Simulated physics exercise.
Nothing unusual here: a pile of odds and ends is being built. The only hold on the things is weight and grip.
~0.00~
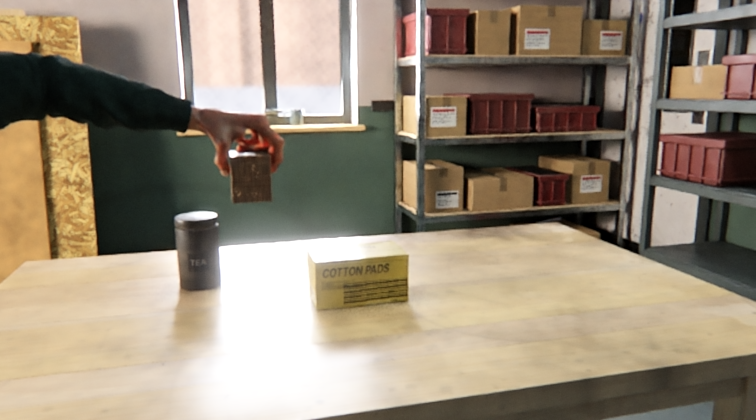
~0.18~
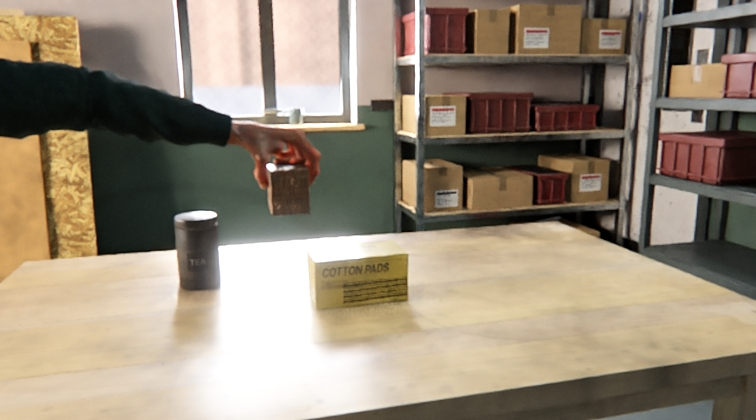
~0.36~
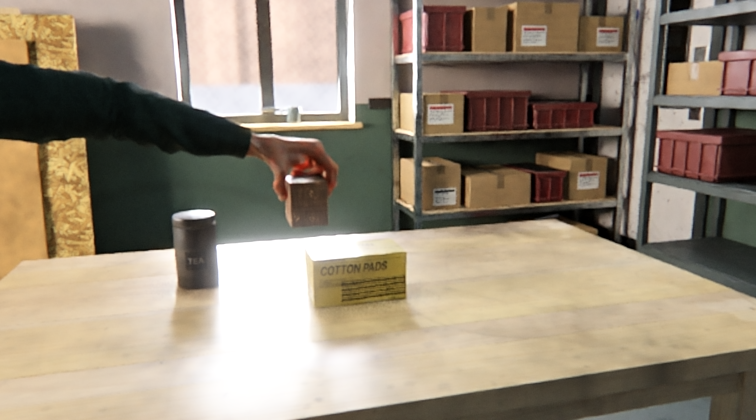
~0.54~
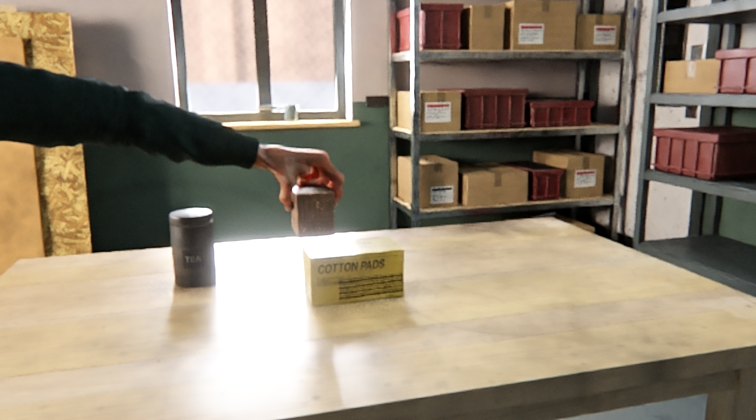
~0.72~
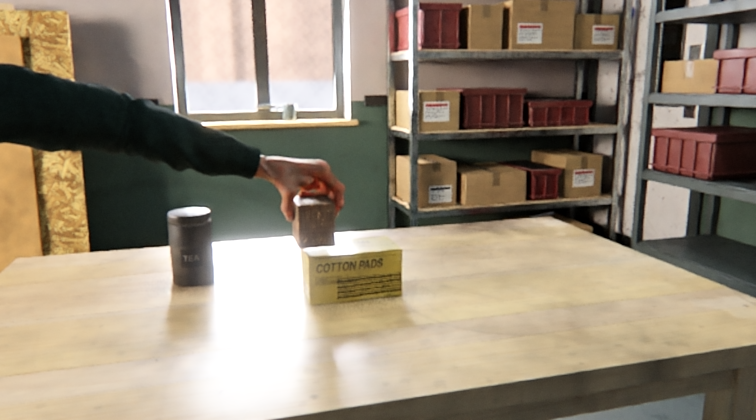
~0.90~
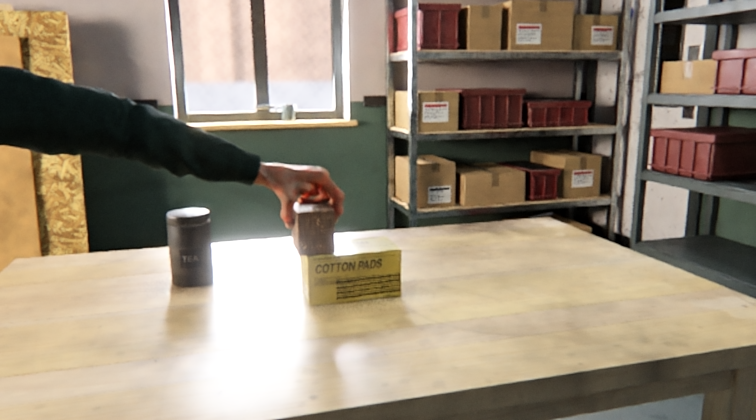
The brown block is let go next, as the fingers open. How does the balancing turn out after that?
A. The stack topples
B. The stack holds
The stack holds.
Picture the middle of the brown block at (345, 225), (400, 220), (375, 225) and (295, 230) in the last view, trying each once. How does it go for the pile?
First try: It stays up; second try: It gives way; third try: It holds; fourth try: It comes apart.
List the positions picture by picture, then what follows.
The first picture shows on its way; brown block (250, 175); black jar (199, 251).
The second picture shows on its way; brown block (288, 189); black jar (198, 251).
The third picture shows on its way; brown block (306, 200); black jar (196, 249).
The fourth picture shows on its way; brown block (312, 211); black jar (193, 248).
The fifth picture shows on its way; brown block (313, 221); black jar (192, 247).
The sixth picture shows in place under the hand; brown block (312, 227); black jar (191, 247).
Around 1.60 s, nothing moves.
Around 2.50 s, brown block resting near (312, 228).
Finally (4.0 s), all 3 still in place. Final places as the last picture's camera would see them, brown block near (312, 228). The pile stays up.
